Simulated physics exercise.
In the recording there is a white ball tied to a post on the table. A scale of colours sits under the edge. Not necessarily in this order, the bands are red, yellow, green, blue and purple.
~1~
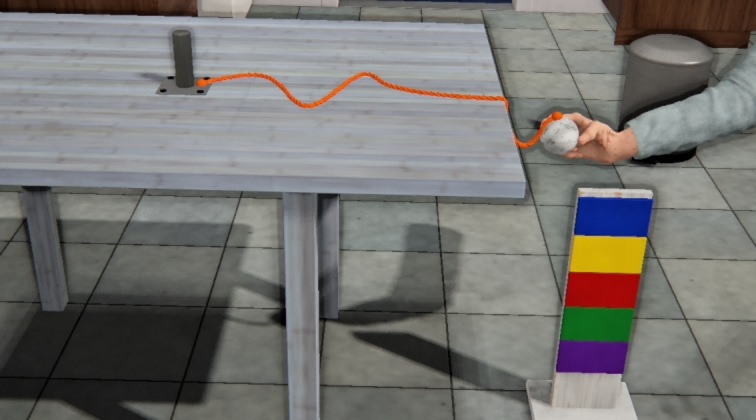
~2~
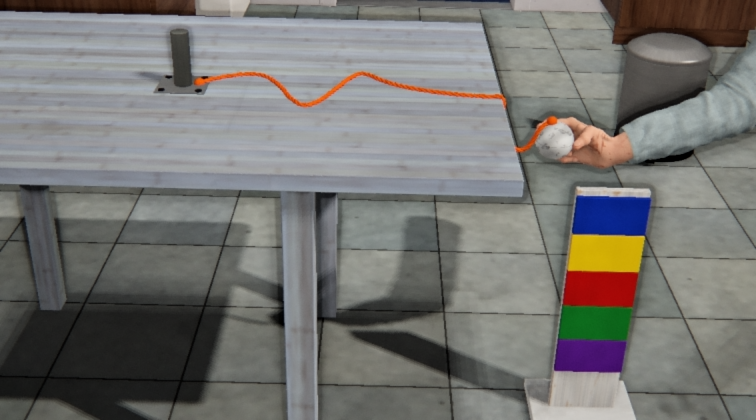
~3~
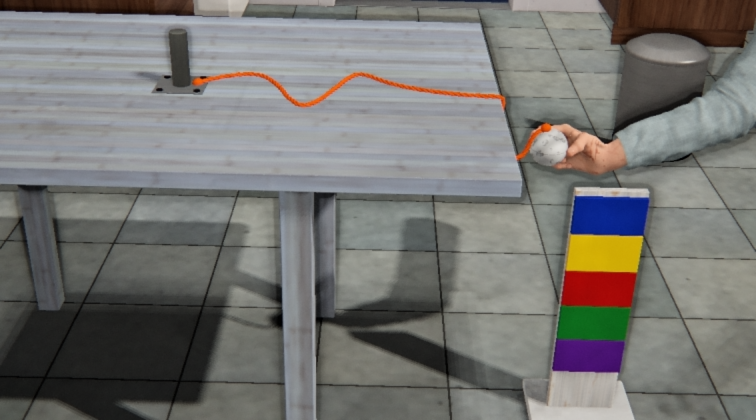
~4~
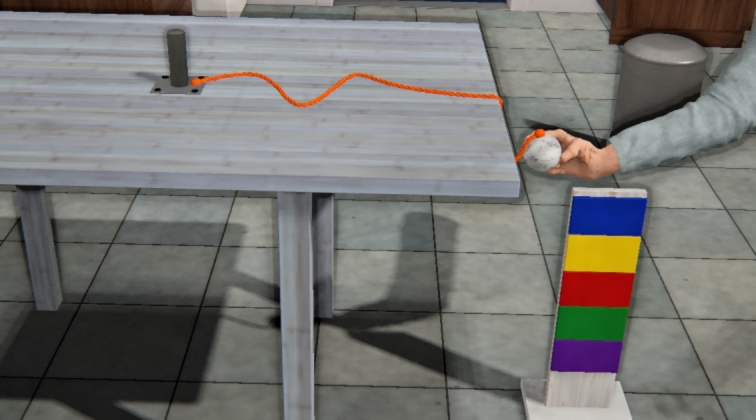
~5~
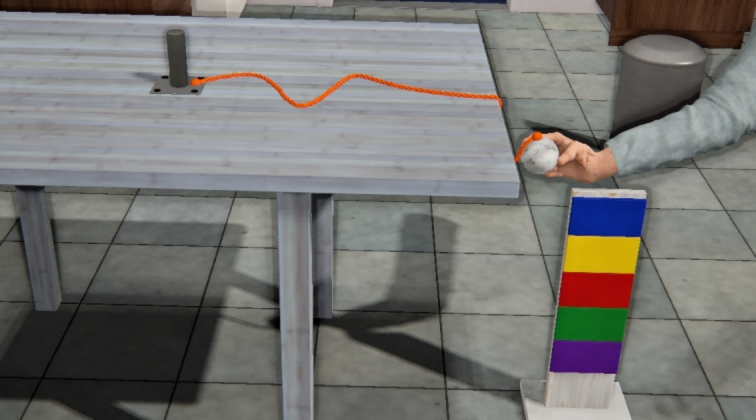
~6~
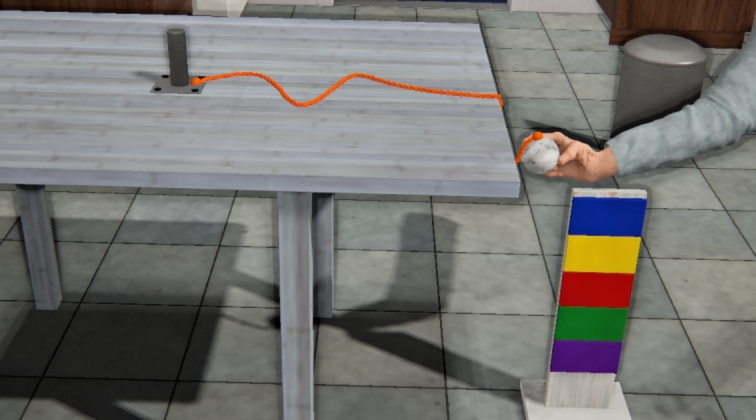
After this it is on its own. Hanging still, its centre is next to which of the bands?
Its middle rests at the green band.
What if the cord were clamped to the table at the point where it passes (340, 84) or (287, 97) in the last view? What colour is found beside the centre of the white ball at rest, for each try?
Taking them in turn: Yellow; red.
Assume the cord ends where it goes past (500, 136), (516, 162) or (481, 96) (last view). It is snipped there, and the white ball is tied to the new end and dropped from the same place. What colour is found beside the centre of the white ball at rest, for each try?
Try 1: Yellow. Try 2: Red. Try 3: Blue.
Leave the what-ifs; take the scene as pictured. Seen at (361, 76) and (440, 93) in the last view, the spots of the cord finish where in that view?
The first at (470, 92), the second at (492, 155).
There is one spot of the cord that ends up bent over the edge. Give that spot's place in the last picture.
The point sits close to (384, 82).
Soon after, ball near (467, 320); level with green.
After that, ball near (486, 315); level with green.
In the end, ball near (476, 318); level with green. Its middle rests at the green band.
